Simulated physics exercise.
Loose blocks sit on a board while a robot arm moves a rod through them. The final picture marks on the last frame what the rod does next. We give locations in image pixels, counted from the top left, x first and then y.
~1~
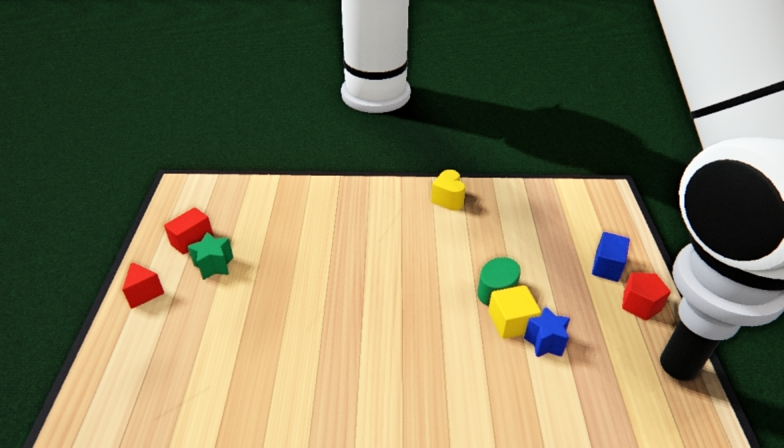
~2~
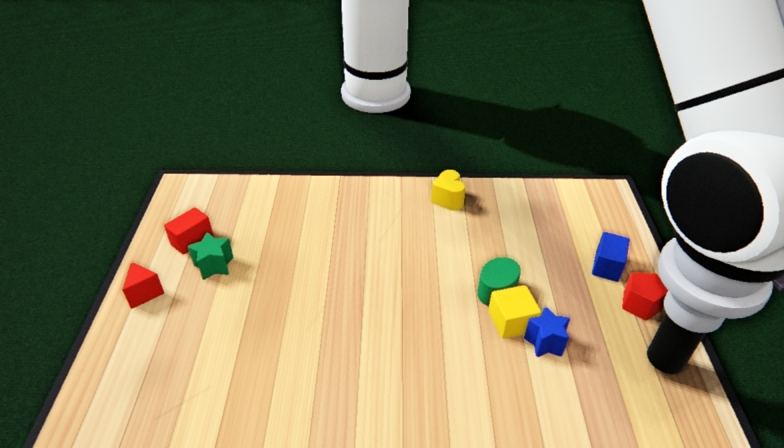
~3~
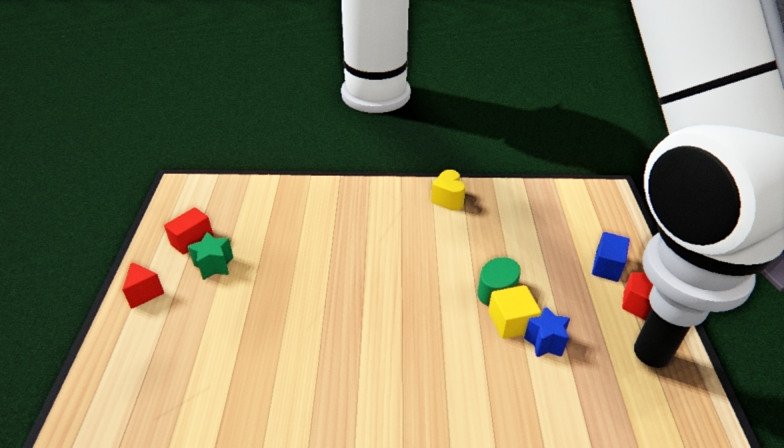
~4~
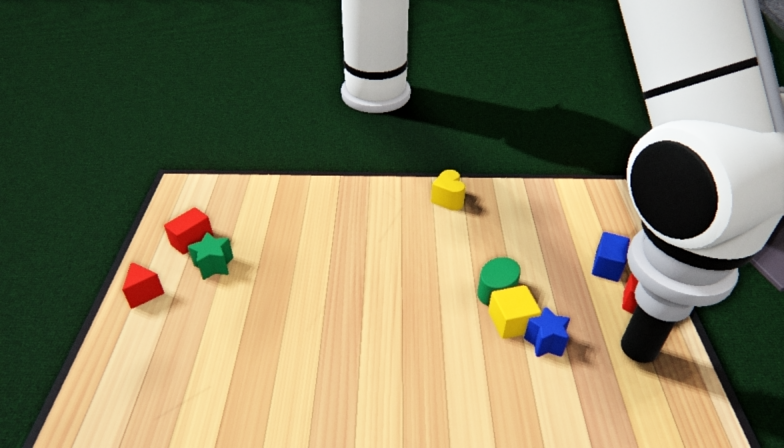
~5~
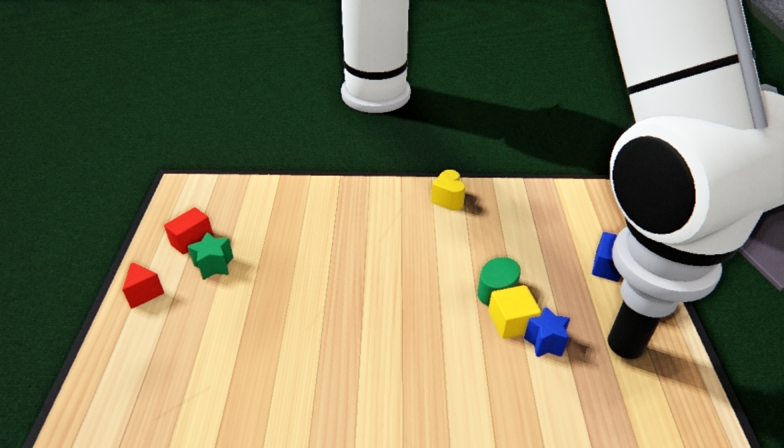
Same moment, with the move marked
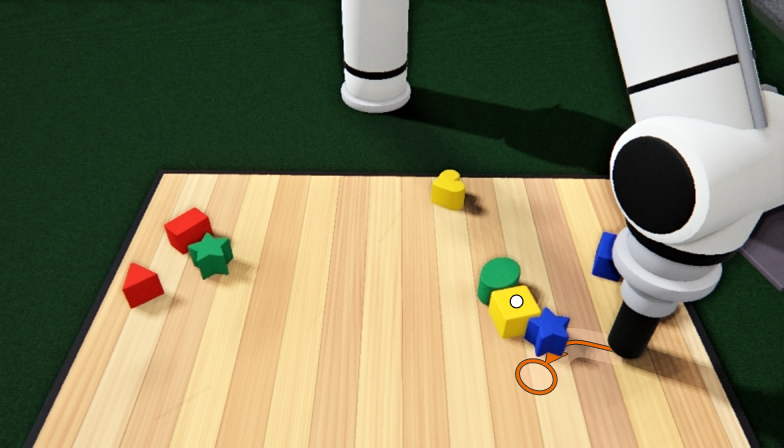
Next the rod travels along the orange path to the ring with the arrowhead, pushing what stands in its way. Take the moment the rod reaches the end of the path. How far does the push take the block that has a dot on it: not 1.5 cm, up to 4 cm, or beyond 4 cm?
That block covers between 1.5 and 4 cm.
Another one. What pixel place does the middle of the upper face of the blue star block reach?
By then it is at (513, 336).
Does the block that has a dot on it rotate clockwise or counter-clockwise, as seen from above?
Spin direction: Clockwise.
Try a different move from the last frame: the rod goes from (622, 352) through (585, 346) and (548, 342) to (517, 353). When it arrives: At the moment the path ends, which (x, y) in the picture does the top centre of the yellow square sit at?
Its top middle: (483, 302).
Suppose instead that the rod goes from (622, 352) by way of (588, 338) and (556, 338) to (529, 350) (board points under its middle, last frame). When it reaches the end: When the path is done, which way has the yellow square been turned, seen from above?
It ends up turned clockwise.
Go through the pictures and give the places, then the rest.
In the first picture, lower end of the rod (679, 365), tops of blocks, yellow square (517, 301), blue star block (551, 323), red pentagonal block (649, 285).
In the second picture, rod (666, 359), blocks as before.
In the third picture, rod (652, 353), blocks as before.
In the fourth picture, rod (639, 348), blocks as before.
In the fifth picture, rod (626, 345), yellow square (517, 301), blue star block (551, 323), red pentagonal block hidden.
The drawn path runs from (622, 352) over (585, 343) and (555, 352) to (536, 376); the dot is on the yellow square.
The first path, step by step. One third of the way, rod (586, 336); nothing pushed yet.
Two thirds of the way, rod (556, 346); yellow square (499, 301), turned 35° clockwise; blue star block (526, 332).
At the end, rod (539, 369); yellow square (497, 302), turned 40° clockwise; blue star block (513, 336), turned 30° clockwise; red pentagonal block not moved.
